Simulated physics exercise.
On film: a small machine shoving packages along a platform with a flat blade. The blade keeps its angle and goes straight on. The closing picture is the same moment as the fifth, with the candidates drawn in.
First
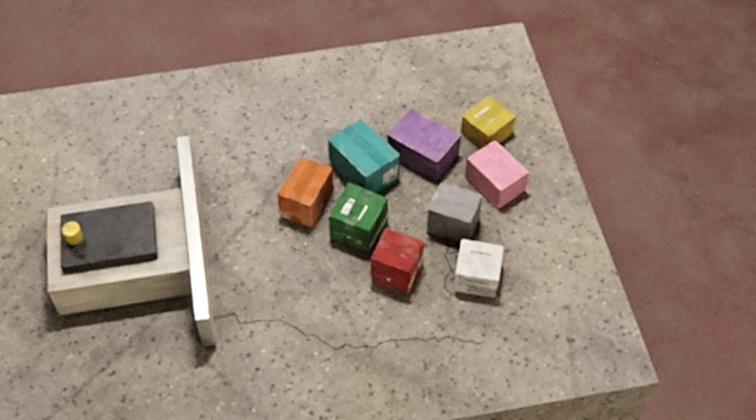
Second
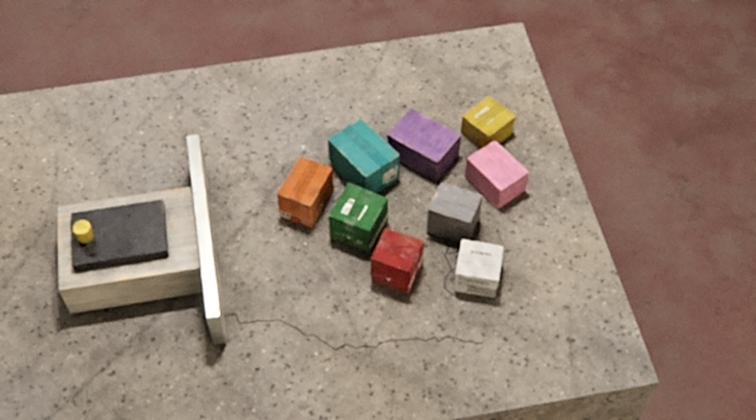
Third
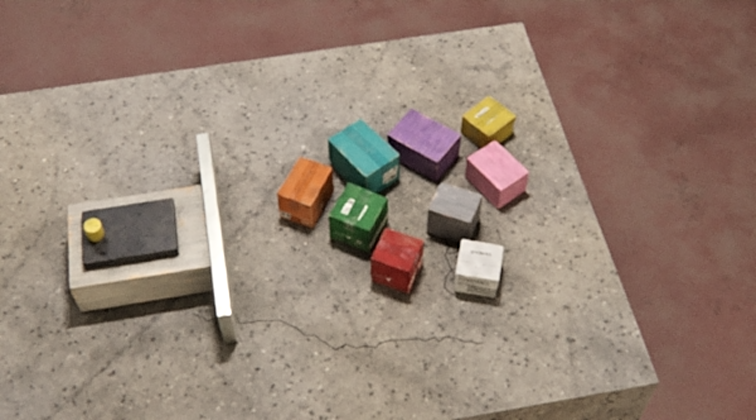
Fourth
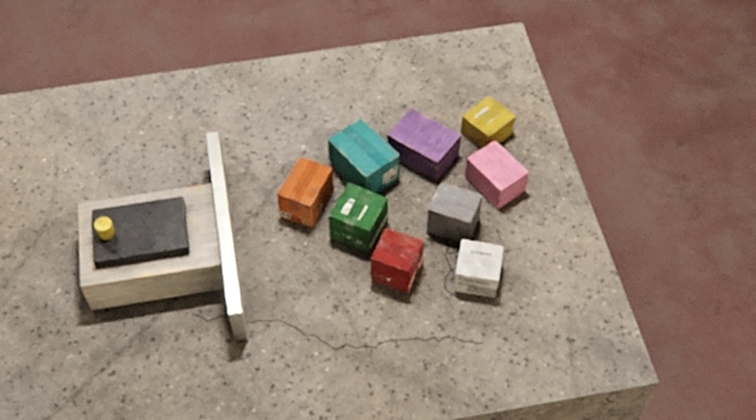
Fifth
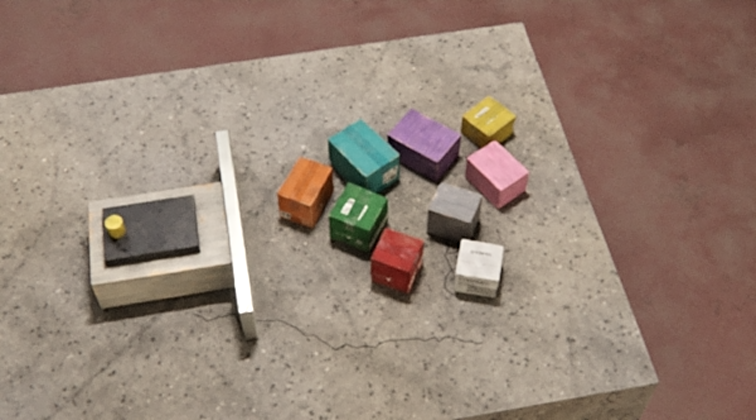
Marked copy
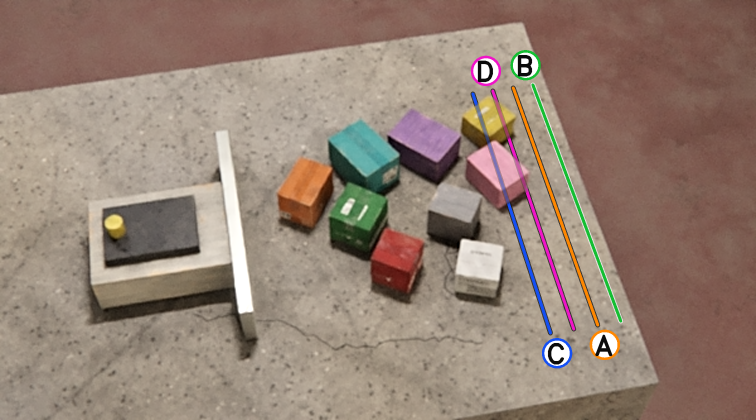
A small machine with a flat blade slides slowly right across a platform toward motionless coloured boxes.
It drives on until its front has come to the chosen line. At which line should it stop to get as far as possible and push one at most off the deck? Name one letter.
It can go as far as C.
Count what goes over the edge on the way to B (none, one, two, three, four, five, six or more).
In all, six or more.
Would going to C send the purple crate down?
By then, no.
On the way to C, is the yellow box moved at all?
By then, yes.
On the marked copy, A at (552, 197); B at (573, 193); C at (509, 204); D at (530, 200).
With C. Early on, robot (260, 211); purple crate (430, 143); turquoise box (386, 151).
Further on, robot (360, 196); yellow box (525, 91); purple crate (495, 110).
At the end, robot (437, 184); yellow box (542, 64); grey crate (585, 194); none fallen.
As for the rest, A drops three; B drops eight; D drops three.
